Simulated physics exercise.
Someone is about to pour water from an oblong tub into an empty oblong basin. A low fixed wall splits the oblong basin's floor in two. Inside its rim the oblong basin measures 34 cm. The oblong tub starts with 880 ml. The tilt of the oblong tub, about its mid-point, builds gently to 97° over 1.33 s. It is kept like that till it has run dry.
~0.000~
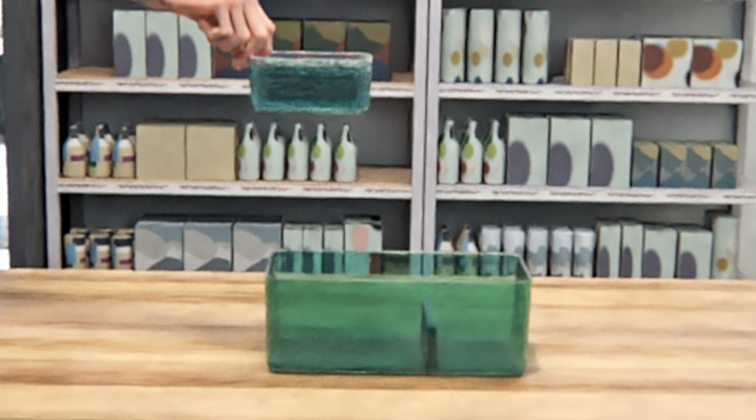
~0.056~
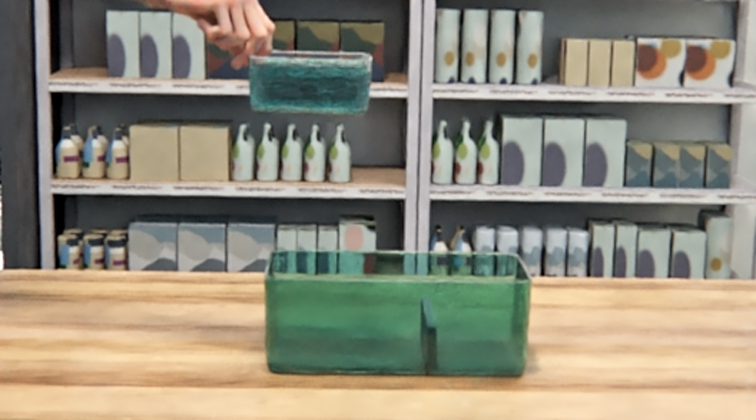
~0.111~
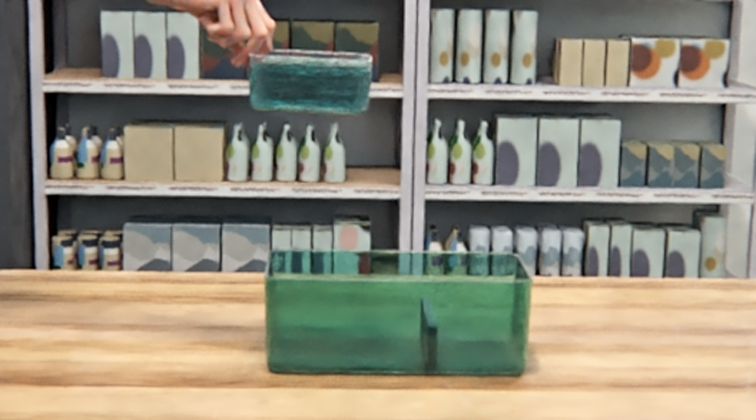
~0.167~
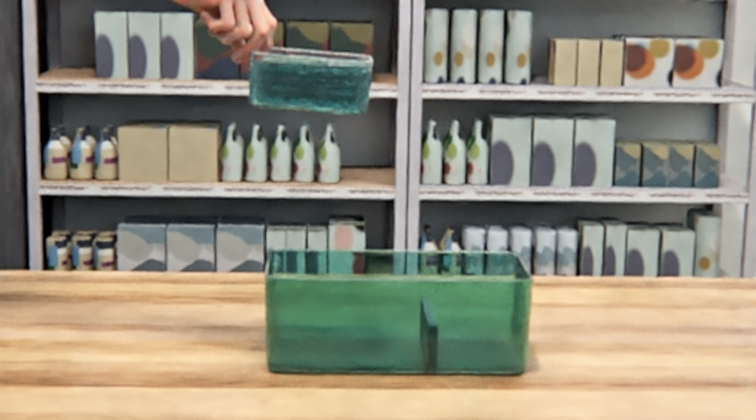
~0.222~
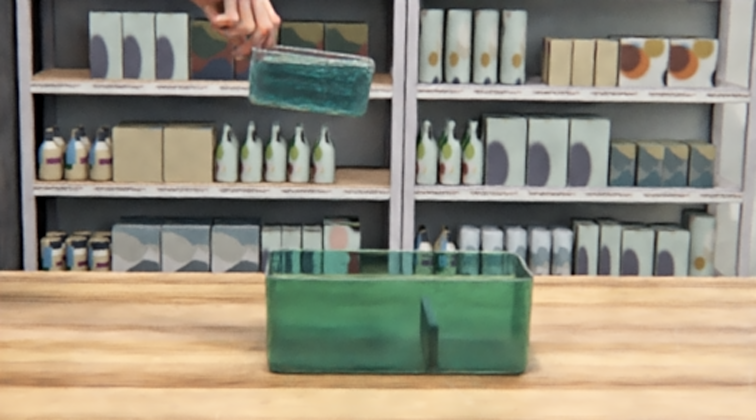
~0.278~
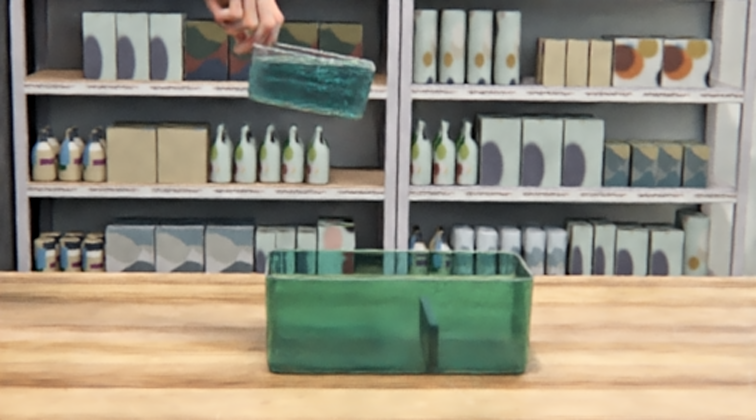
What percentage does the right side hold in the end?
Roughly 62 per cent is past the wall.
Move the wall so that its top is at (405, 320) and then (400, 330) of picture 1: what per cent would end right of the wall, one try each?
First 70, then 65 per cent.
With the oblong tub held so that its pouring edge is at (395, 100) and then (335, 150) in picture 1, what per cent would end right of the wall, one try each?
First 70, then 0 per cent.
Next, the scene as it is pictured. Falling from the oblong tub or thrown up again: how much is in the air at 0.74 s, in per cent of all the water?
About 42 per cent.
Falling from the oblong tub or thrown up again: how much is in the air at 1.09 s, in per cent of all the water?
Near 10 in a hundred.
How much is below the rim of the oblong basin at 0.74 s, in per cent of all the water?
Some 12 per cent.
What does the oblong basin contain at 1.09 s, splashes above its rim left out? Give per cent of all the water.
Near 76 in a hundred.
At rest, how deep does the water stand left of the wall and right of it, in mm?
Some 8 mm on the left and 30 mm on the right.
By 0.74 s the tilt is 57° and 47 per cent is still to pour, 4 is left of the wall and 8 right of it.
By 1.09 s the tilt is 89° and 10 per cent is still to pour, 14 is left of the wall and 61 right of it.
By 1.44 s the tilt is 97° and 2 per cent is still to pour, 30 is left of the wall and 61 right of it.
By 1.83 s the tilt is 97° and 0 per cent is still to pour, 33 is left of the wall and 62 right of it.
At rest 33 per cent lies left of the wall, 62 right of it and 5 outside.
